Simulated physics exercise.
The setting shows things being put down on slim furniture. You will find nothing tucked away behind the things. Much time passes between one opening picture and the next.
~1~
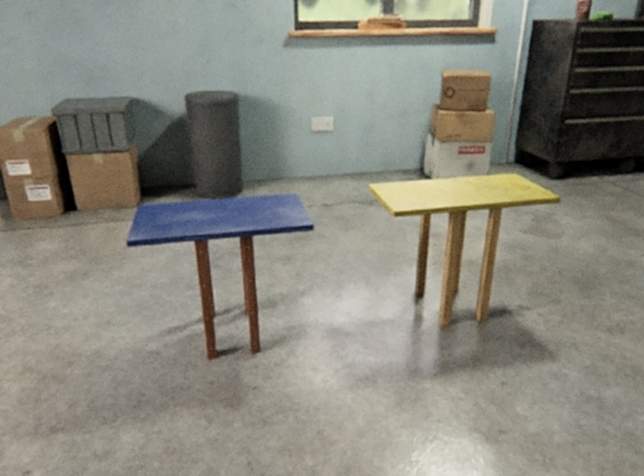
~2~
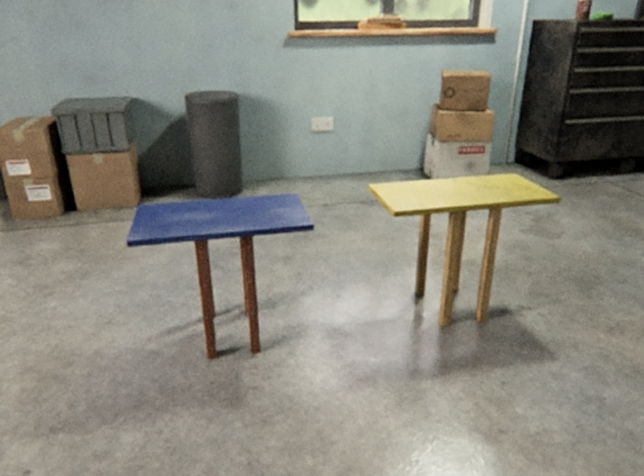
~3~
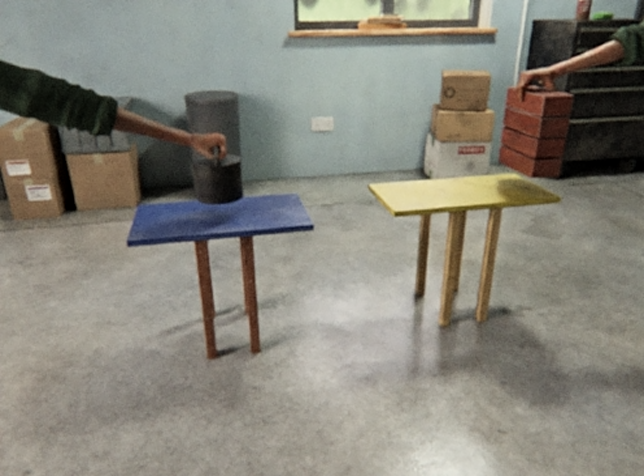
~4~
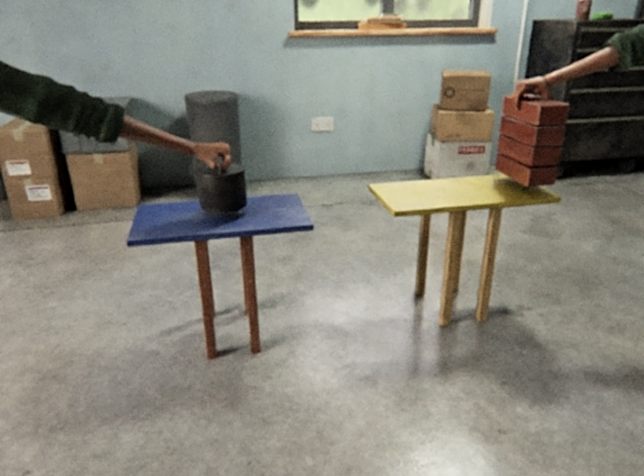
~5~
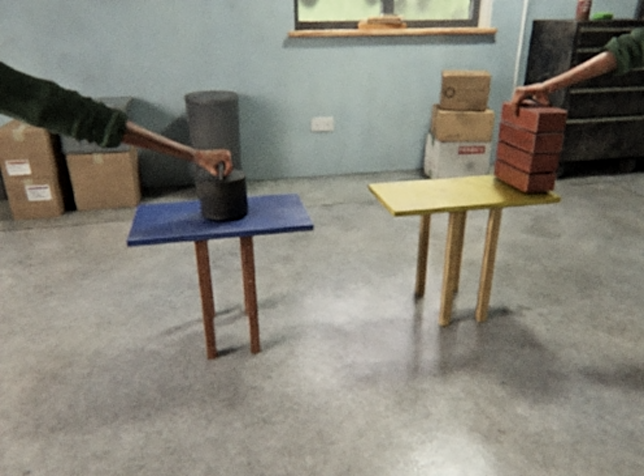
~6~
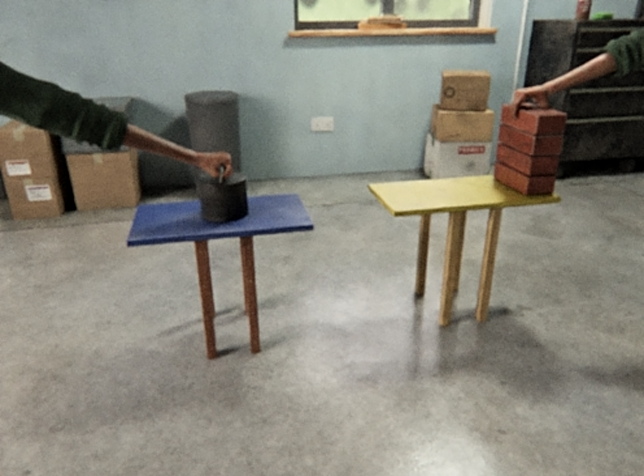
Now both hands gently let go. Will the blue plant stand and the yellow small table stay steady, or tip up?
The blue plant stand stands fast, and the yellow small table falls over.
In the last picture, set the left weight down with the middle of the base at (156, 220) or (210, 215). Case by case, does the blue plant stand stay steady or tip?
Try 1: Falls; try 2: Stable.
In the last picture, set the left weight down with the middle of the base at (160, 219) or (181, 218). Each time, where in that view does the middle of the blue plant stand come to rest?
First option: Roughly (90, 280); second option: Roughly (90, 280).
Then, 0.58 s later than the last frame, blue plant stand at rest near (222, 217); yellow small table tilted by 38° near (531, 198).
When it is over, the blue plant stand keeps steady, near (222, 217); the yellow small table goes over, near (559, 231).
